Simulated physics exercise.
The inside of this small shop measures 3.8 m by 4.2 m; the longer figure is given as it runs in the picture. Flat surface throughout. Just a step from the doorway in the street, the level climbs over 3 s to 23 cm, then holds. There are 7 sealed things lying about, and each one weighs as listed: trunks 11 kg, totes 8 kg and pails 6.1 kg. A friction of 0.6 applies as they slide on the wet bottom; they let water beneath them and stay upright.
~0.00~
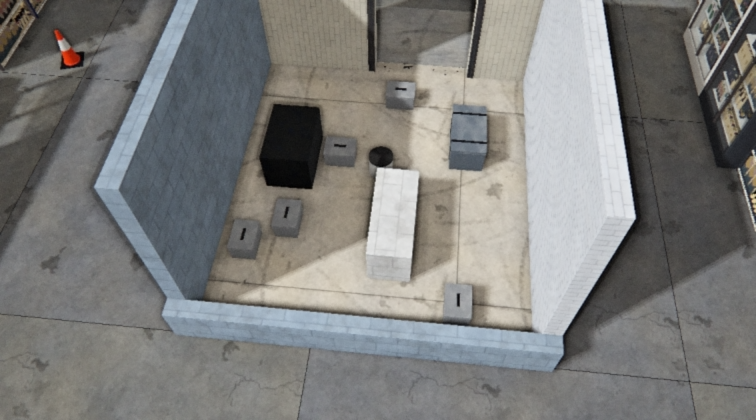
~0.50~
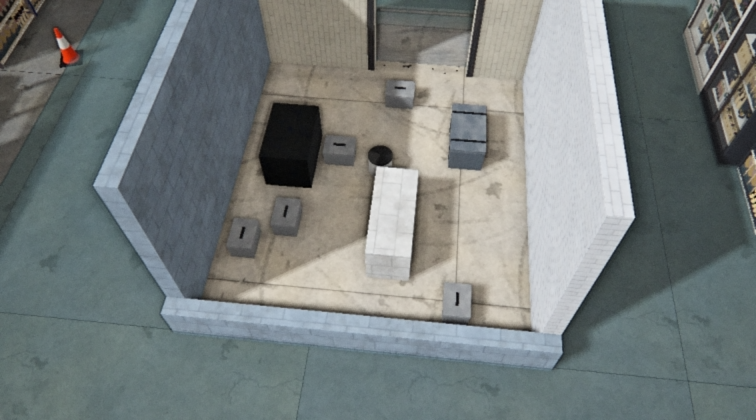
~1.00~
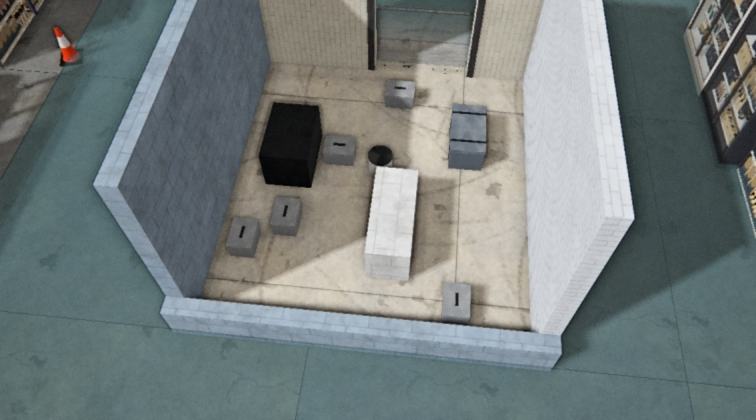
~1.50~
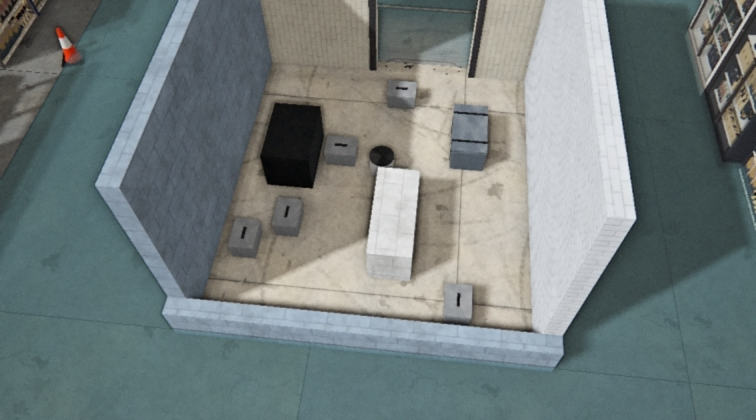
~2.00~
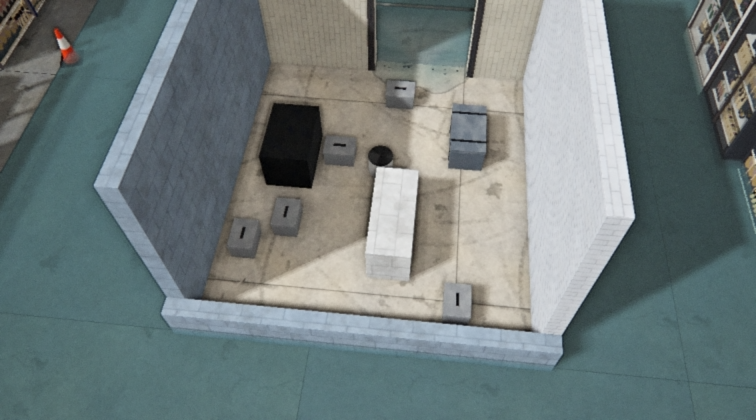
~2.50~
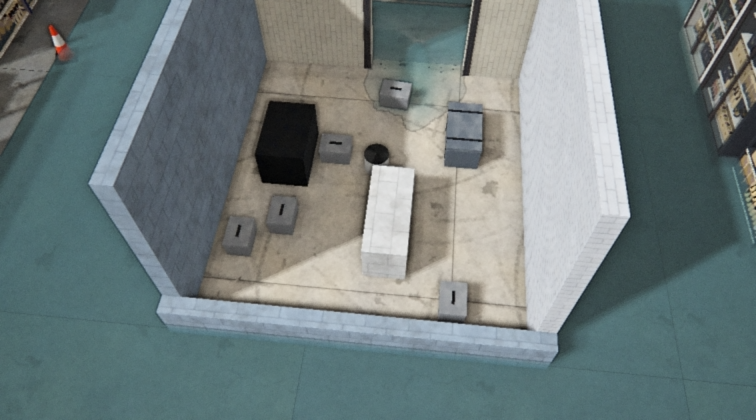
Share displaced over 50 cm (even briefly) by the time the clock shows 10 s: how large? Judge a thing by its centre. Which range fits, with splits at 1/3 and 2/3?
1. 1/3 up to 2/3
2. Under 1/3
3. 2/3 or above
3.
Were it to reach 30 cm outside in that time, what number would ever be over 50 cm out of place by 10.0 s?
Then 6 of them.
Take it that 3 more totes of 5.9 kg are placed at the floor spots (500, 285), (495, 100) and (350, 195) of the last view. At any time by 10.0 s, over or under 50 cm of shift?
Sequence: Above the line / below the line / above the line.
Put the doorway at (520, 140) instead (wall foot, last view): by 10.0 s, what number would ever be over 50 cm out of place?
Result: 5.
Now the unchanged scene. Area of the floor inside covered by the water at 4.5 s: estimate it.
Wet: Near 9.0 m2.
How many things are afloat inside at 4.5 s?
It comes to 2 of them.
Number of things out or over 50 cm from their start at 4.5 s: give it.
The answer is 3.
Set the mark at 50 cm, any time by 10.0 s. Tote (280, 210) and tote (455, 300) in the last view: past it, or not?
First not as far, then farther.
After 3.5 s 1 of 7 are over 50 cm from their spots; 0 afloat.
After 4.5 s 3 of 7 are over 50 cm from their spots; 2 afloat.
After 7.0 s 5 of 7 are over 50 cm from their spots; 4 afloat.
After 10.0 s 6 of 7 are over 50 cm from their spots, and 6 have been at some point; 7 afloat.
